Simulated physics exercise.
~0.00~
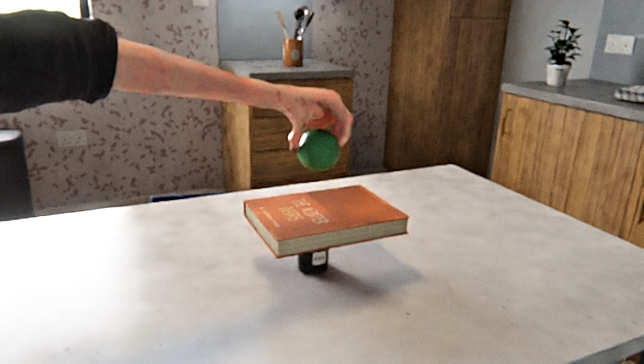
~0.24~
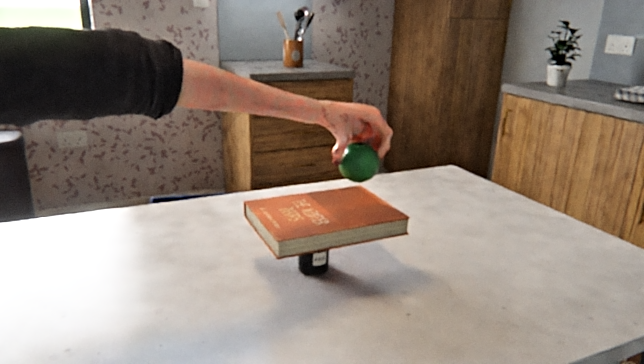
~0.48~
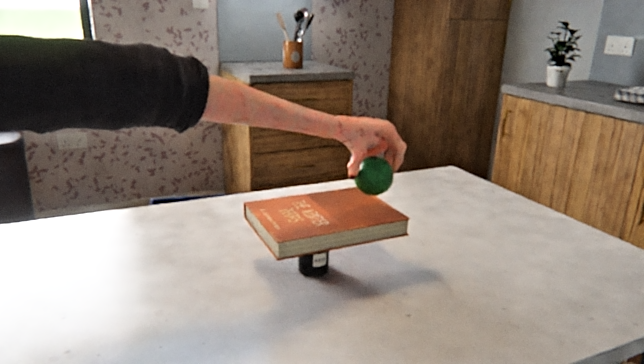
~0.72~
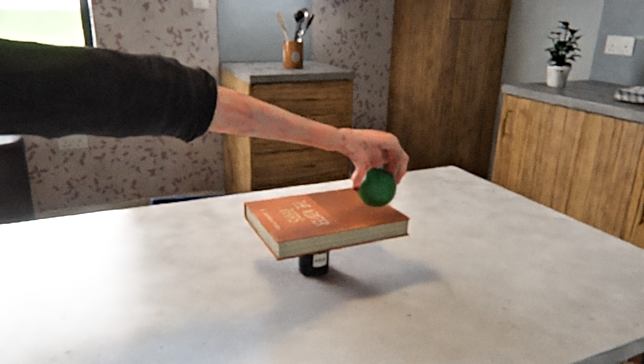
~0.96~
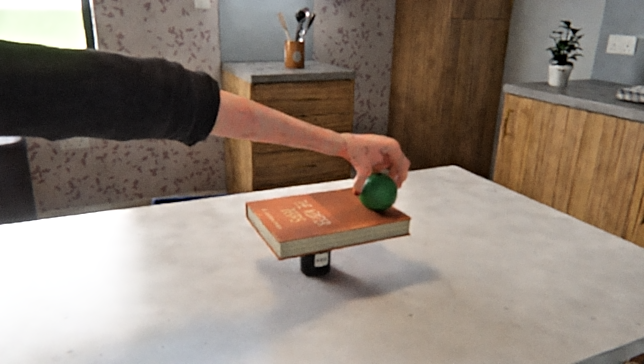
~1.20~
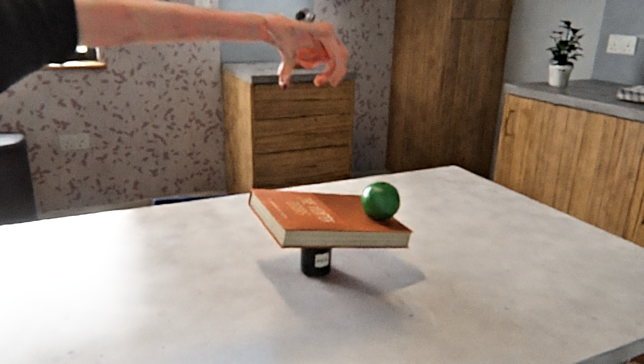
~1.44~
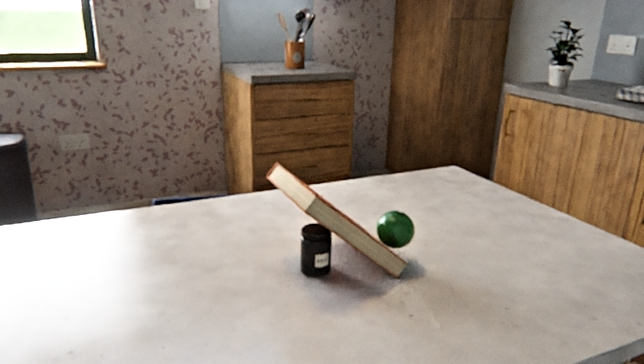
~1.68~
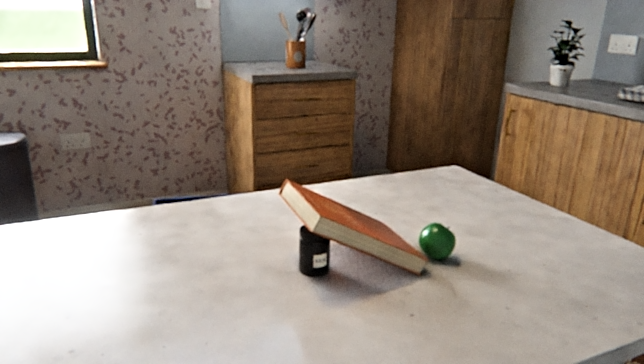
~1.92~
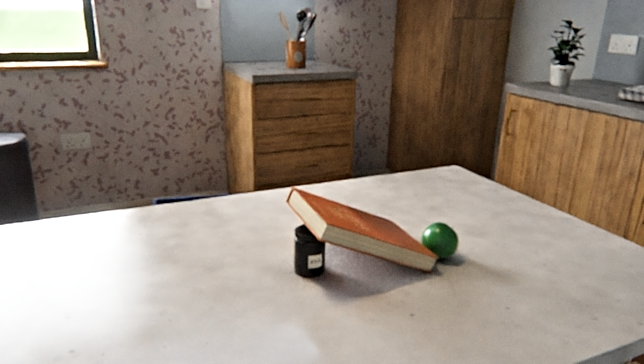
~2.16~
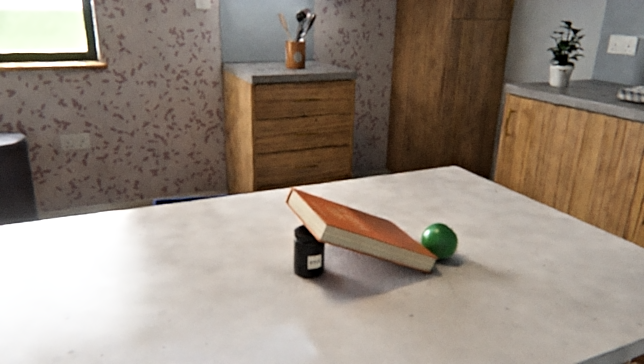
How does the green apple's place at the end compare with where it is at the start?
At the start the green apple is held in the hand above the book, but at the end it rests on the tabletop, lower and further right, beside the lower end of the slanted book.
